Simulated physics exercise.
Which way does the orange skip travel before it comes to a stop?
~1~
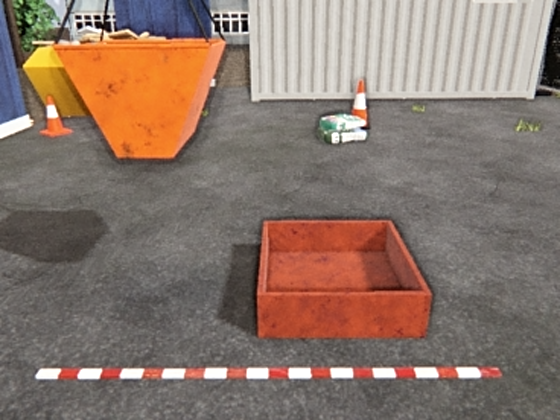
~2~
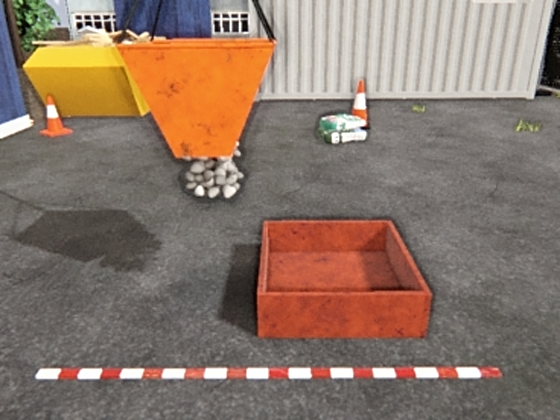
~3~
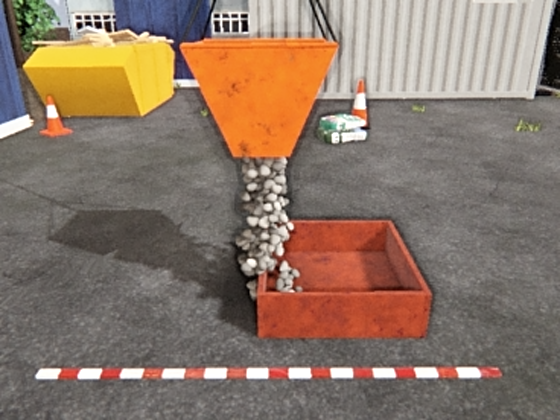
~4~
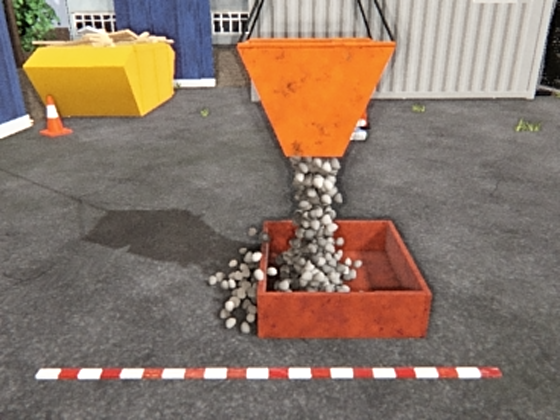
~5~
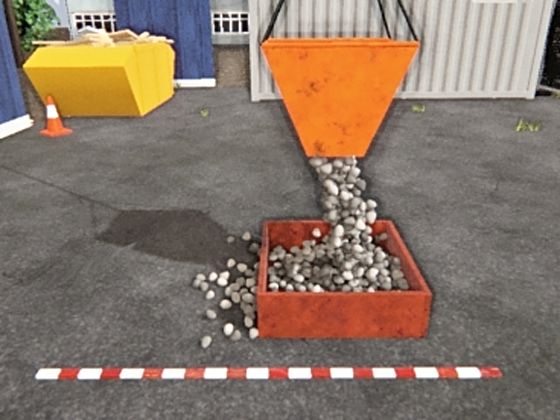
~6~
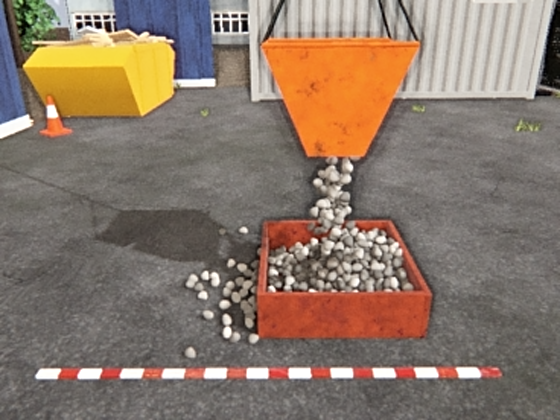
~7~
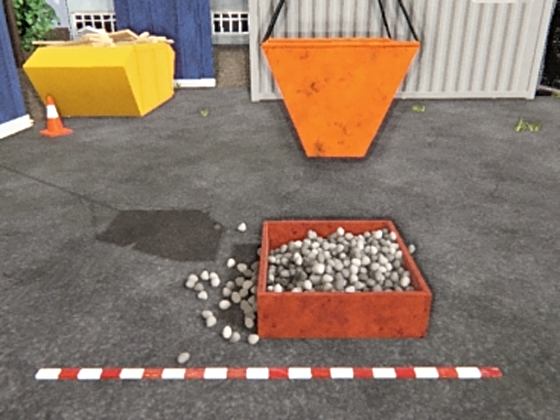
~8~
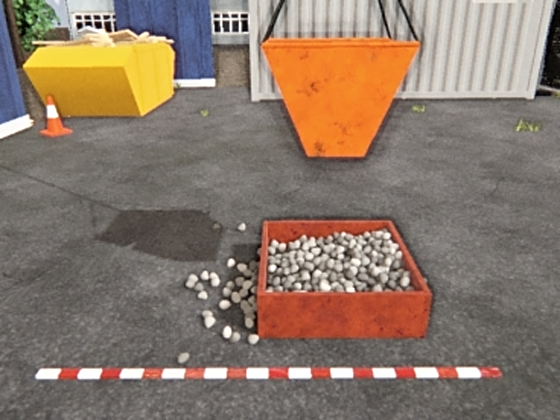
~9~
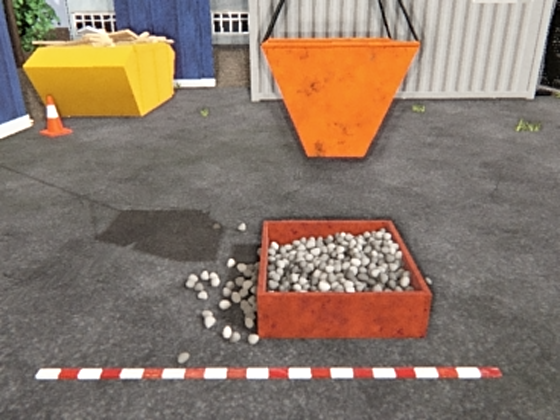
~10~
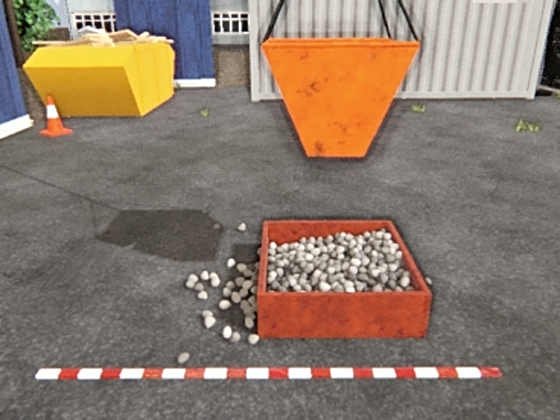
It travels to the right, stopping above the red bin.
